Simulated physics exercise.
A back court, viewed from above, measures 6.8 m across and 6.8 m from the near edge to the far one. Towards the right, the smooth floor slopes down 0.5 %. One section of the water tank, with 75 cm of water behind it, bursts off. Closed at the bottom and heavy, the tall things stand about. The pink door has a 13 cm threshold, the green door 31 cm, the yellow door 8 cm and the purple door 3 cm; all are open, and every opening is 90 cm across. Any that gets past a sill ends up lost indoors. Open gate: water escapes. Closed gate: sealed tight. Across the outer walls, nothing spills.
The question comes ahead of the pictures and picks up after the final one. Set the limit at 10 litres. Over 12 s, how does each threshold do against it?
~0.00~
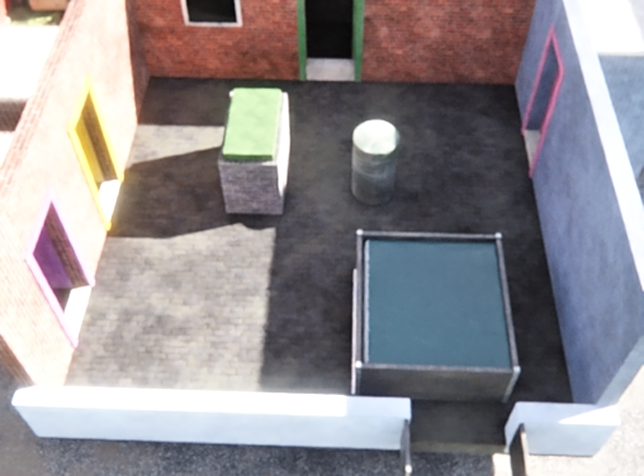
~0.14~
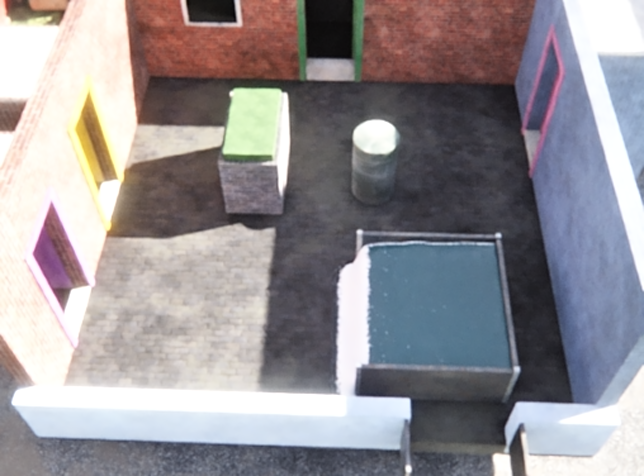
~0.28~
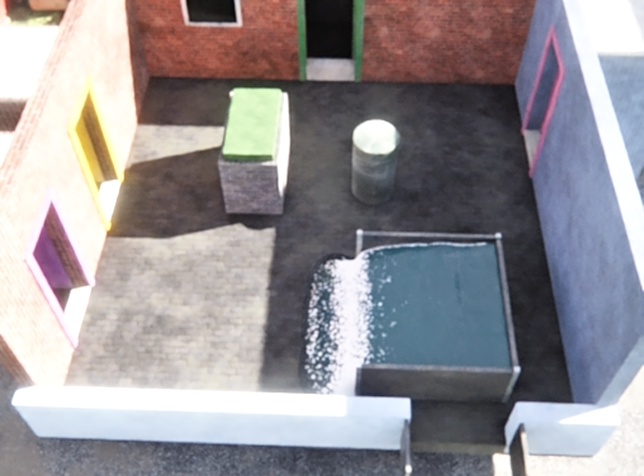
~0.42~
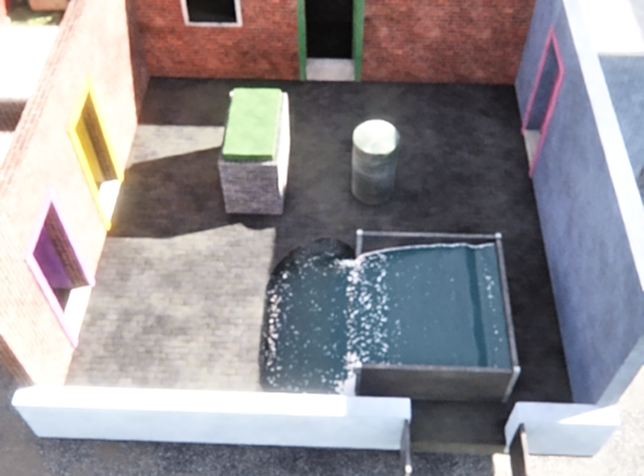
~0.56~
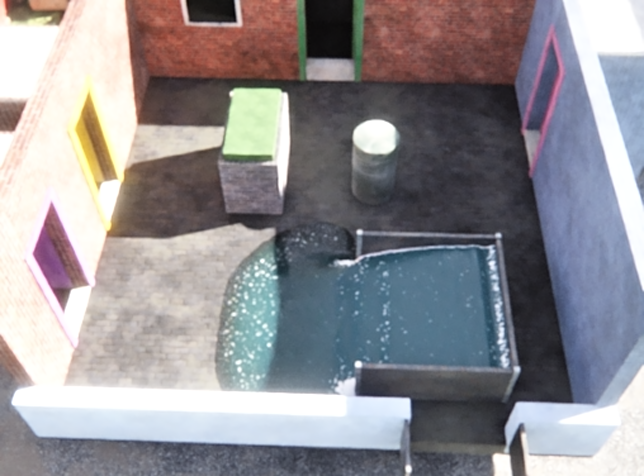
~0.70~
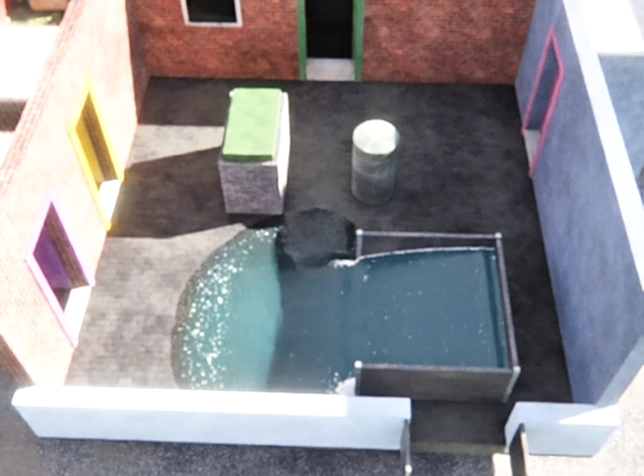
At the pink door the water stays short of it. At the green door the water stays short of it. At the yellow door the water goes past it. At the purple door the water goes past it.
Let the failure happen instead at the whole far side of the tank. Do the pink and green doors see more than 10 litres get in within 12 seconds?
At the pink door the limit is surpassed; at the green door it is not exceeded.
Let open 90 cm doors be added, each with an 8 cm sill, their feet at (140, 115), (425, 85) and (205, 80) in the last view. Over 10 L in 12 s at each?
Per doorway, in order: Sufficient / insufficient / sufficient.
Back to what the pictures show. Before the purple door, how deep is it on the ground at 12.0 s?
About 3.0 cm.
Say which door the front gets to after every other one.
The pink door.
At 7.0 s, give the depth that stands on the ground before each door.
Centimetres: Pink 0 / green 6 / yellow 6 / purple 8.
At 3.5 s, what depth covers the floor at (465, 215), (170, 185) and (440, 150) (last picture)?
Depths in turn: Roughly 0, 4 and 0 centimetres.
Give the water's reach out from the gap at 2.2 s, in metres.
Roughly 5.2 m.
After 1.4 s water covers 35 % of the floor and is deepest (42 cm) near (60, 398); pink door not reached, green door not reached, yellow door not reached, purple door 9 cm at the sill, 37 L in.
After 2.2 s water covers 40 % of the floor and is deepest (46 cm) near (57, 411); pink door not reached, green door not reached, yellow door 22 cm at the sill, 17 L in, purple door 26 cm at the sill, 177 L in.
After 3.5 s water covers 45 % of the floor and is deepest (25 cm) near (89, 297); pink door not reached, green door not reached, yellow door 18 cm at the sill, 103 L in, purple door 21 cm at the sill, 393 L in.
After 7.0 s water covers 75 % of the floor and is deepest (17 cm) near (146, 93); pink door not reached, green door 6 cm at the sill, 0 L in, yellow door 6 cm at the sill, 134 L in, purple door 8 cm at the sill, 554 L in.
After 12.0 s water covers 95 % of the floor and is deepest (11 cm) near (514, 136); pink door 10 cm at the sill, 0 L in, green door 4 cm at the sill, 0 L in, yellow door 6 cm at the sill, 135 L in, purple door 3 cm at the sill, 574 L in.
